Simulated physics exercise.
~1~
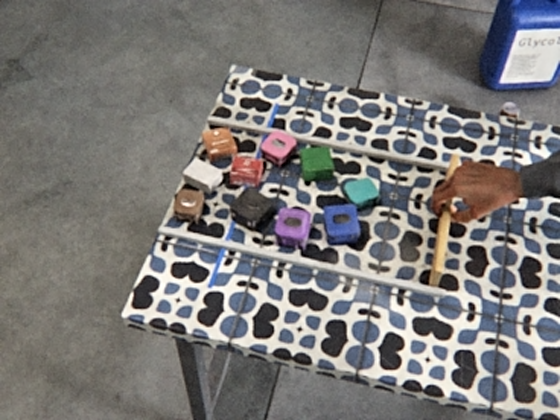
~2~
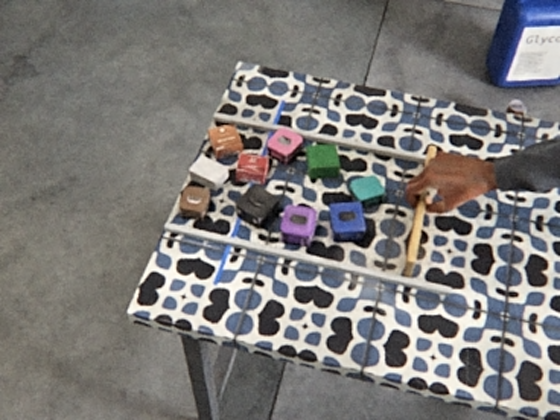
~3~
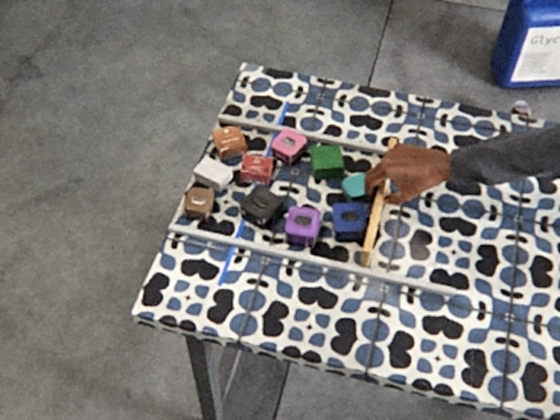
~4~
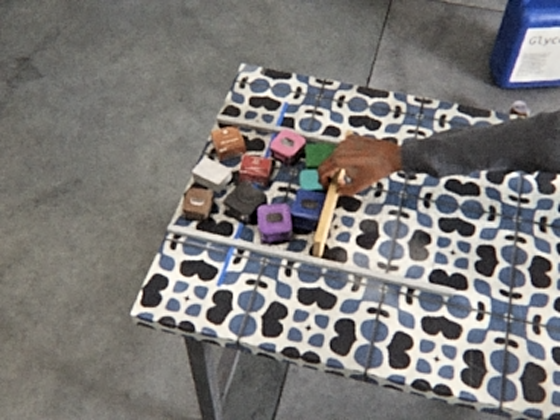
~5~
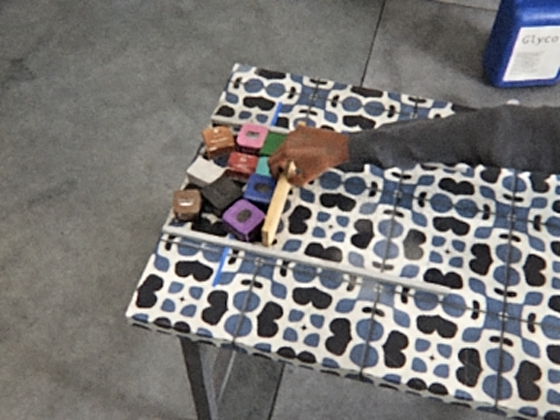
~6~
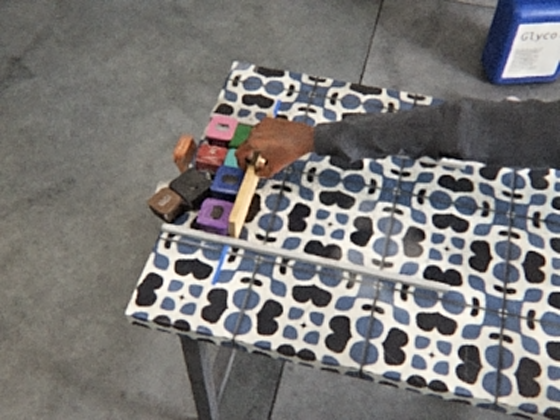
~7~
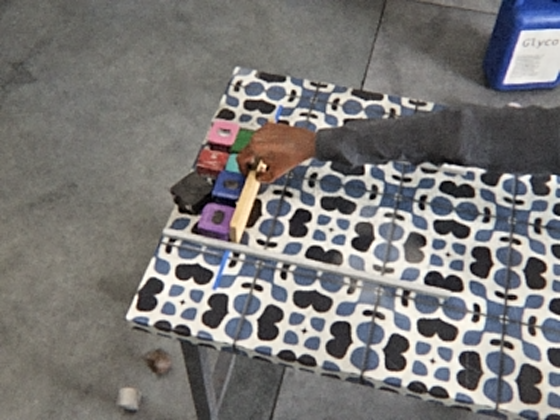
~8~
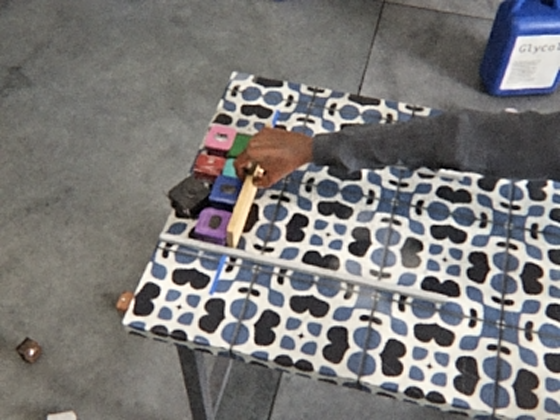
At first, small colorful blocks and cases sit scattered between two rails on a patterned table, while a hand holds an upright wooden board to their right. The hand slides the board left, and it reaches the turquoise and blue pieces, pushing them toward the others. The pieces bunch together and crowd the table's left edge. As the board nears the blue tape, the white block, orange box and brown case tip over the edge. The board stops there, with those three fallen to the floor and the rest still clustered on the table.
